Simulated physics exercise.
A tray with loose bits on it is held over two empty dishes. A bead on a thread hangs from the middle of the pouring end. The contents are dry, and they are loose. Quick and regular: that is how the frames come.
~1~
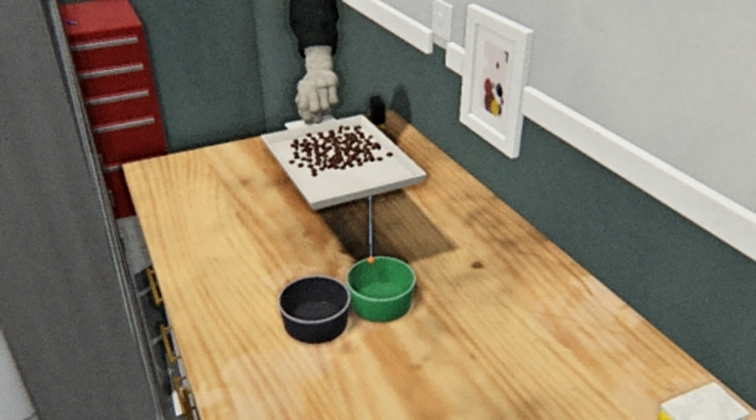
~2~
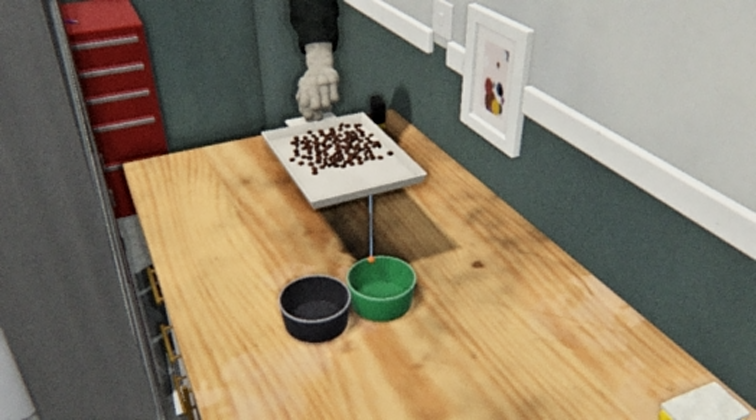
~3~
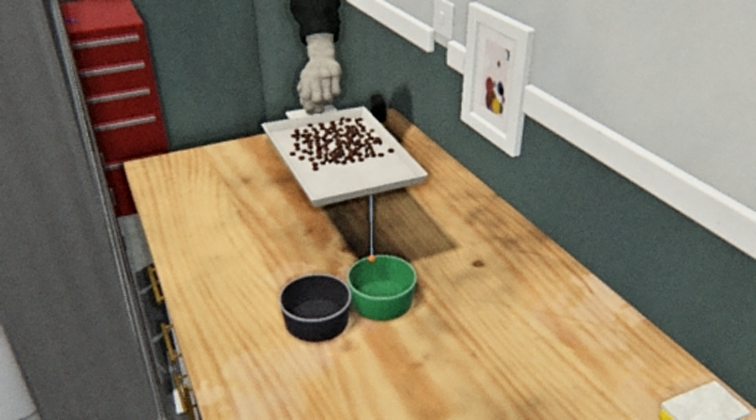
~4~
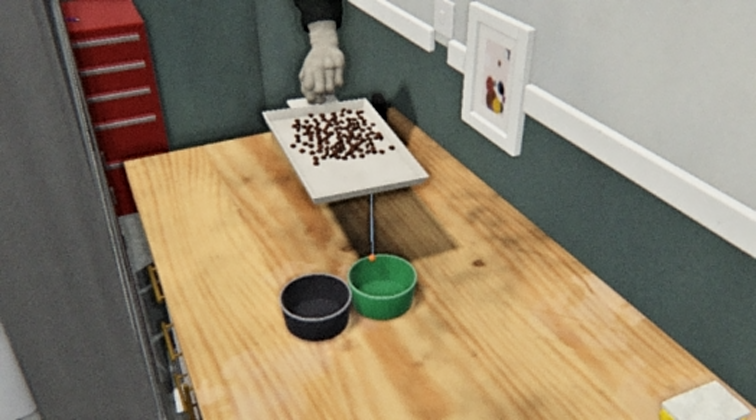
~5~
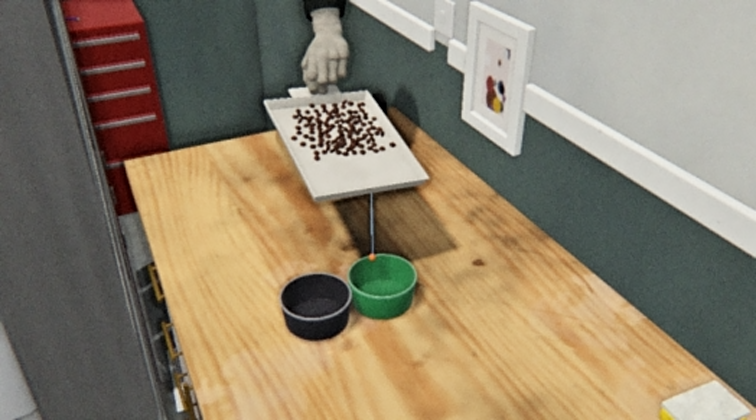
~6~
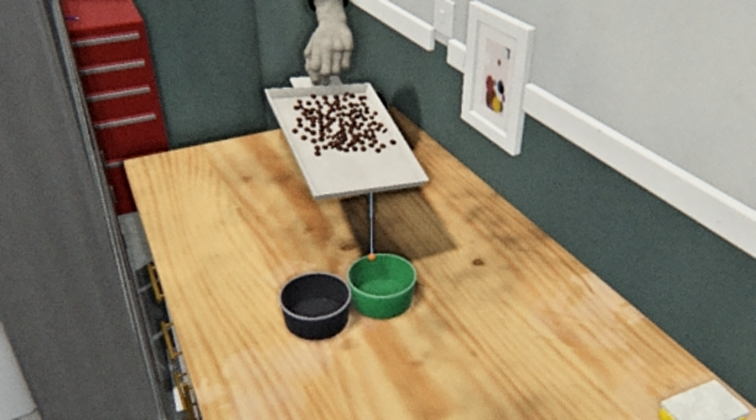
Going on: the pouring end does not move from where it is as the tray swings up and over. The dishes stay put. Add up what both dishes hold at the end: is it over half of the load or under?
It comes to under half.
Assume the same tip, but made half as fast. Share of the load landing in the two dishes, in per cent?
Something like 20 in a hundred.
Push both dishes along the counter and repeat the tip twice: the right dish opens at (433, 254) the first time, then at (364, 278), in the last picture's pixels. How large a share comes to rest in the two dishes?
80 %, then 0 %.
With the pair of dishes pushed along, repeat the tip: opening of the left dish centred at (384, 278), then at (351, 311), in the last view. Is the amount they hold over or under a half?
Result, first setup: A majority share; second setup: A minority share.
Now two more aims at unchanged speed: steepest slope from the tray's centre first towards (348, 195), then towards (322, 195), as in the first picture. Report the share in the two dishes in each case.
Near 80 % and 80 %.
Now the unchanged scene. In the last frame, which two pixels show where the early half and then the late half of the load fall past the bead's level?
First close to (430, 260), next close to (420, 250).
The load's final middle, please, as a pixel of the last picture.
It settles centred around (433, 289).
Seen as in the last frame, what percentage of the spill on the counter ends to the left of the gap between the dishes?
It comes out at roughly 0 percent.
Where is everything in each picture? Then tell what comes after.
Corners of the pouring end near (313, 200) and (421, 173), level; middle of the load near (337, 151), flat chocolate drops; left dish near (328, 330); right dish near (396, 308); bead on its thread near (371, 260), in the first picture.
Corners of the pouring end near (314, 199) and (422, 173), level; middle of the load near (338, 149), in the second picture.
Corners of the pouring end near (315, 197) and (423, 173), tipped barely, lowest at the right corner; middle of the load near (338, 144), in the third picture.
Corners of the pouring end near (316, 195) and (424, 175), tipped a little, lowest at the right corner; middle of the load near (339, 138), in the fourth picture.
Corners of the pouring end near (317, 193) and (424, 176), tipped a little, lowest at the right corner; middle of the load near (340, 131), in the fifth picture.
Corners of the pouring end near (317, 192) and (424, 178), tipped clearly, lowest at the right corner; middle of the load near (341, 125); left dish near (329, 327); right dish near (397, 305), in the sixth picture.
Shortly afterwards, tray tipped steeply; near two thirds on the tray; near a third in the air.
Next, tray tipped past a quarter turn; only a few on the tray; a little in the right dish; the bulk outside both; a little in the air.
Some moments later, tray tipped past a quarter turn; a little in the right dish; the bulk outside both.
In the end, tray tipped past a quarter turn; none at all in the left dish; a little in the right dish; the bulk outside both.
